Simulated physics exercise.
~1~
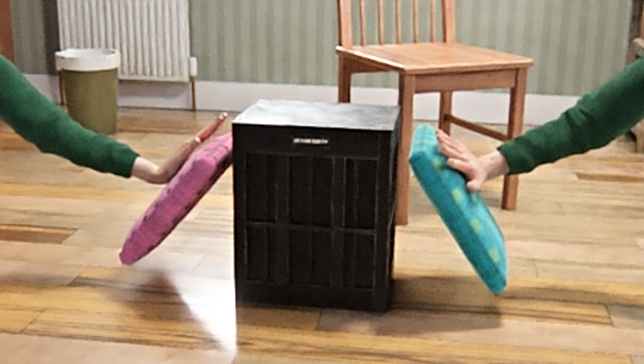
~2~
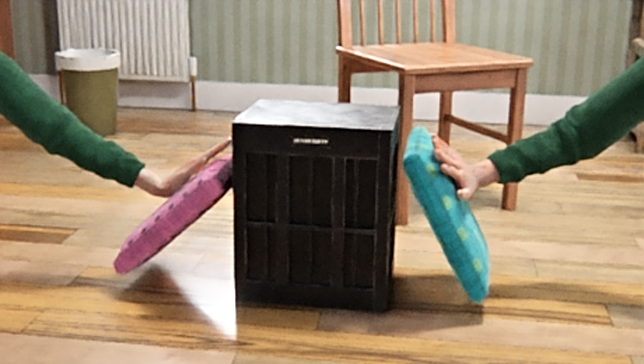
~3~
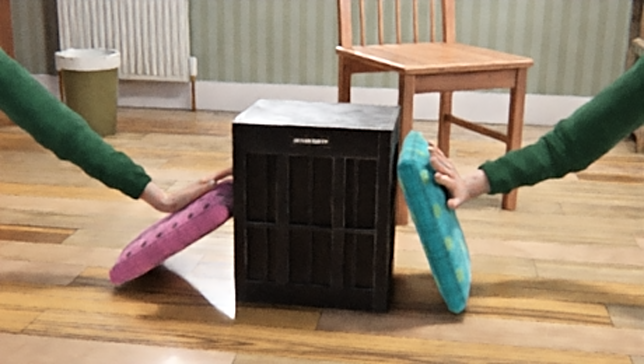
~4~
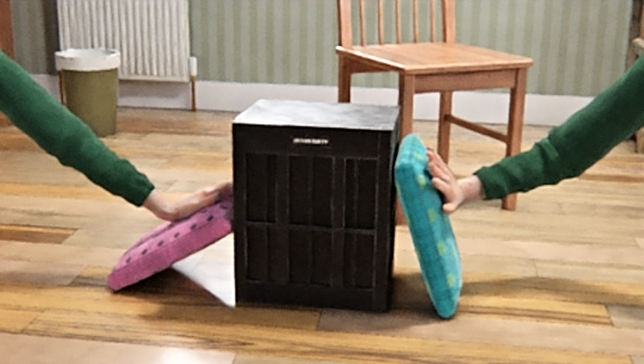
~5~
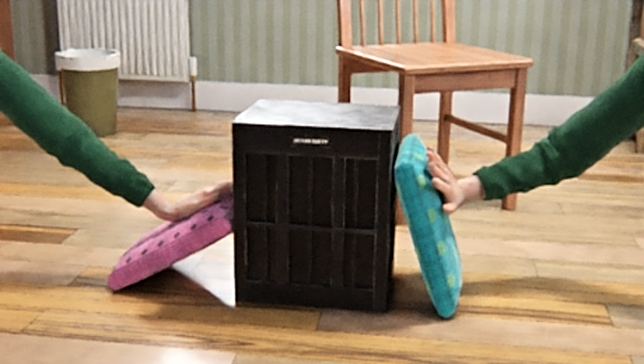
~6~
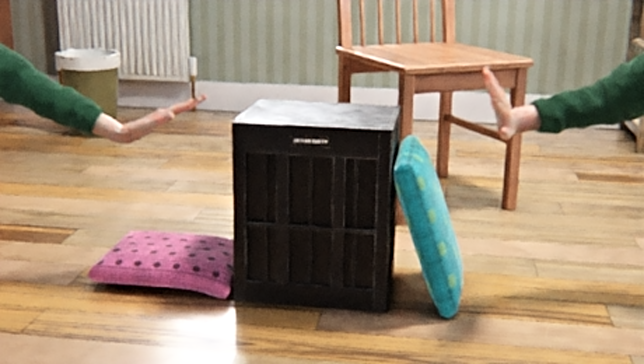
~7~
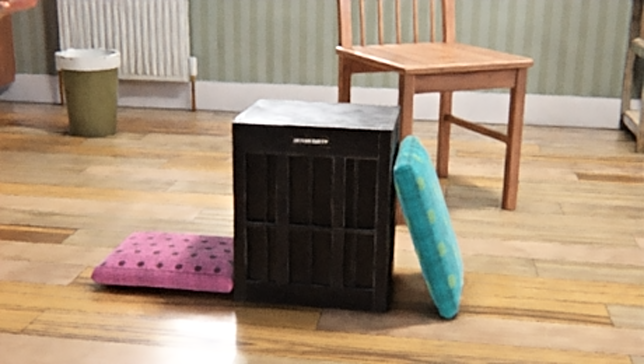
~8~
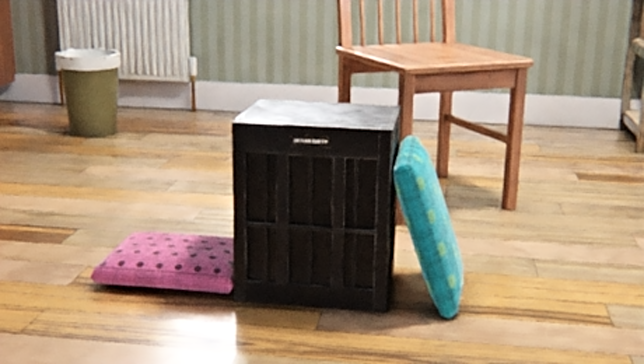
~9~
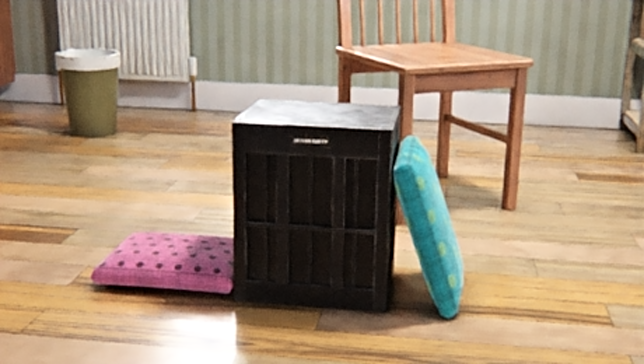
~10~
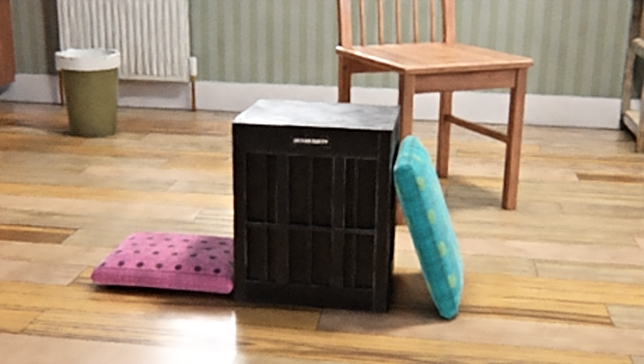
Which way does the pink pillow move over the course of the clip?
The pink pillow moves down, first lowered by the hand and then dropping flat onto the floor once it is let go.
A pink pillow with dark dots and a turquoise pillow with pale spots are held by two green-sleeved arms against the left and right sides of a black crate. A still, level view shows the wooden floor, with a chair, a bin and a radiator behind. The hands lower the pillows until their bottom edges rest on the floor, both leaning on the crate. Then the hands let go and draw back out of view. The pink pillow drops flat on the floor, while the turquoise one stays propped against the crate.
